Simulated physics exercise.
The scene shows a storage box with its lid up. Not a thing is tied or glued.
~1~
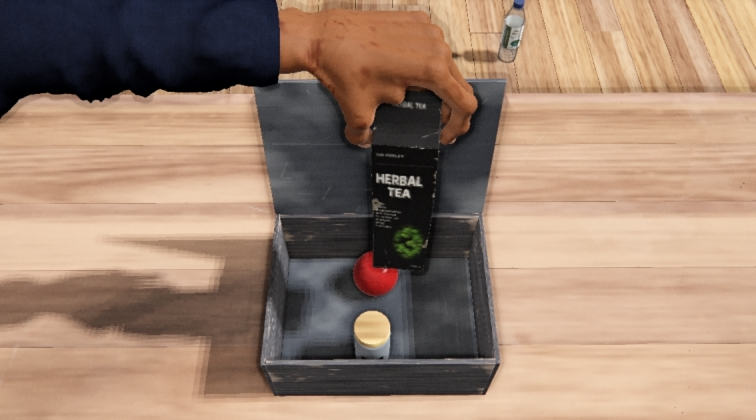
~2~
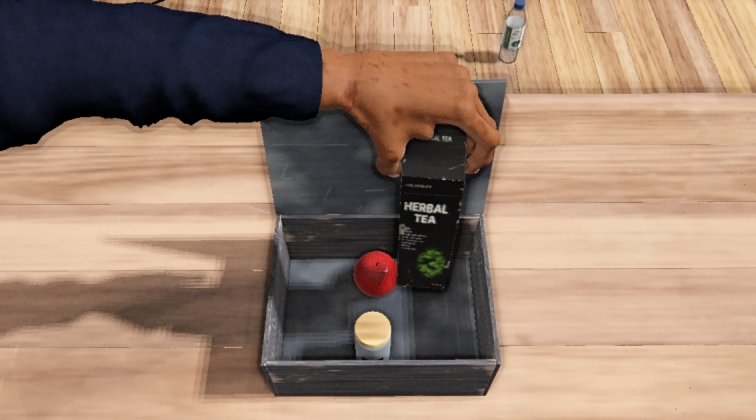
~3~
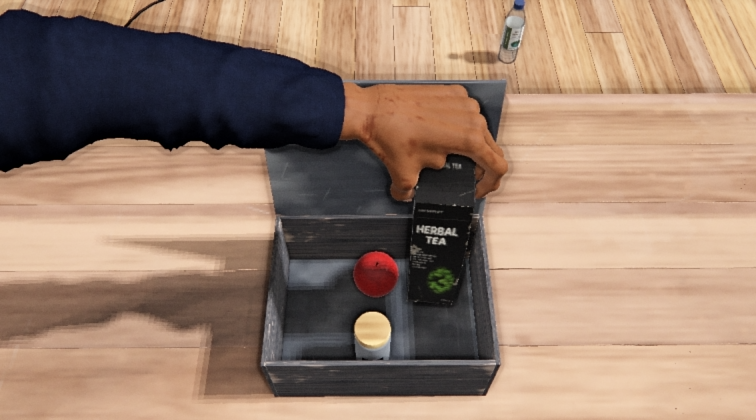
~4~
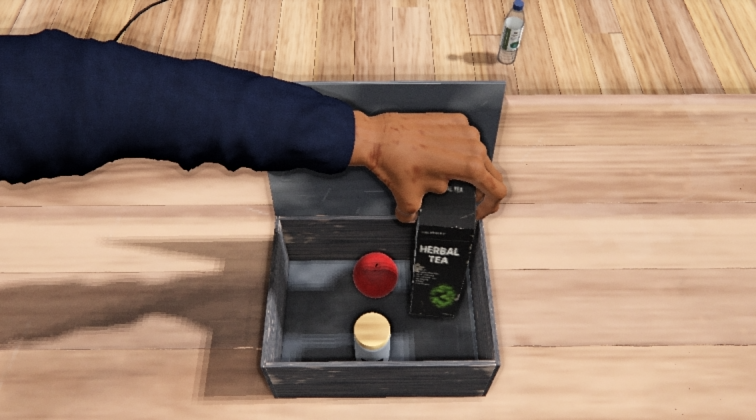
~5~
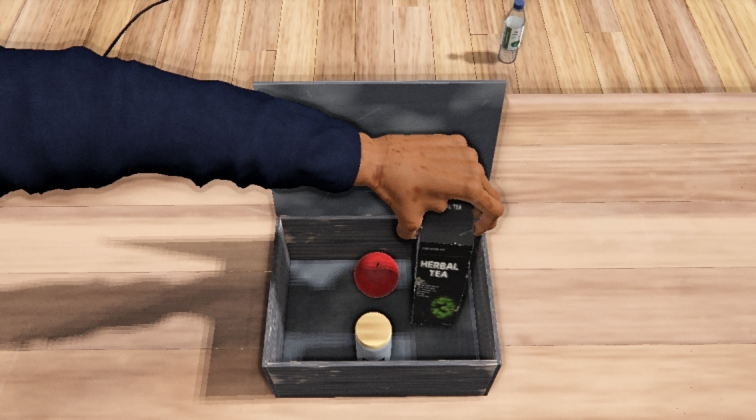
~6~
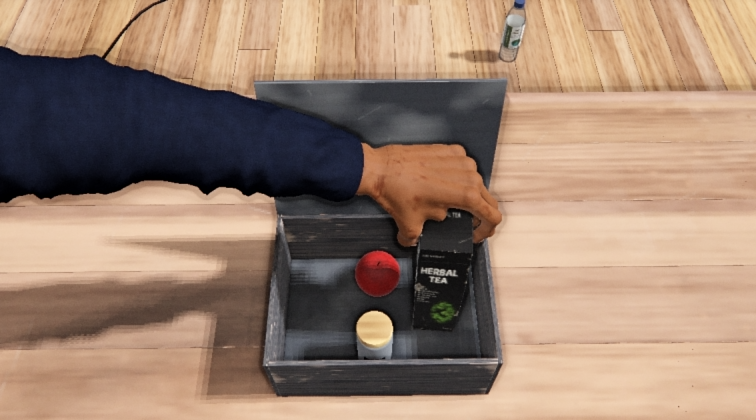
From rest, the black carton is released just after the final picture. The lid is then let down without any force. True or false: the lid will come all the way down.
False.
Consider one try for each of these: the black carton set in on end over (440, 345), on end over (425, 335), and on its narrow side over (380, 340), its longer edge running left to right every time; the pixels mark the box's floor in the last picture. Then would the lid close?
Well, the first try leaves the lid standing open, the second leaves it standing open, and the third leaves it lying shut.
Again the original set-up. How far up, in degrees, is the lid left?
Around 65 degrees.
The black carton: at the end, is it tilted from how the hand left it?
By the end it has kept its angle.
Then, 1.10 s past the last view, lid starting down.
Then, 1.40 s past the last view, lid 76° above the rim.
Then, 2.30 s past the last view, lid 65° above the rim.
Then, 4.40 s past the last view, black carton resting near (437, 272).
Finally, lid 66° above the rim; all 3 still in place. Final places as the last picture's camera would see them, black carton near (437, 271).
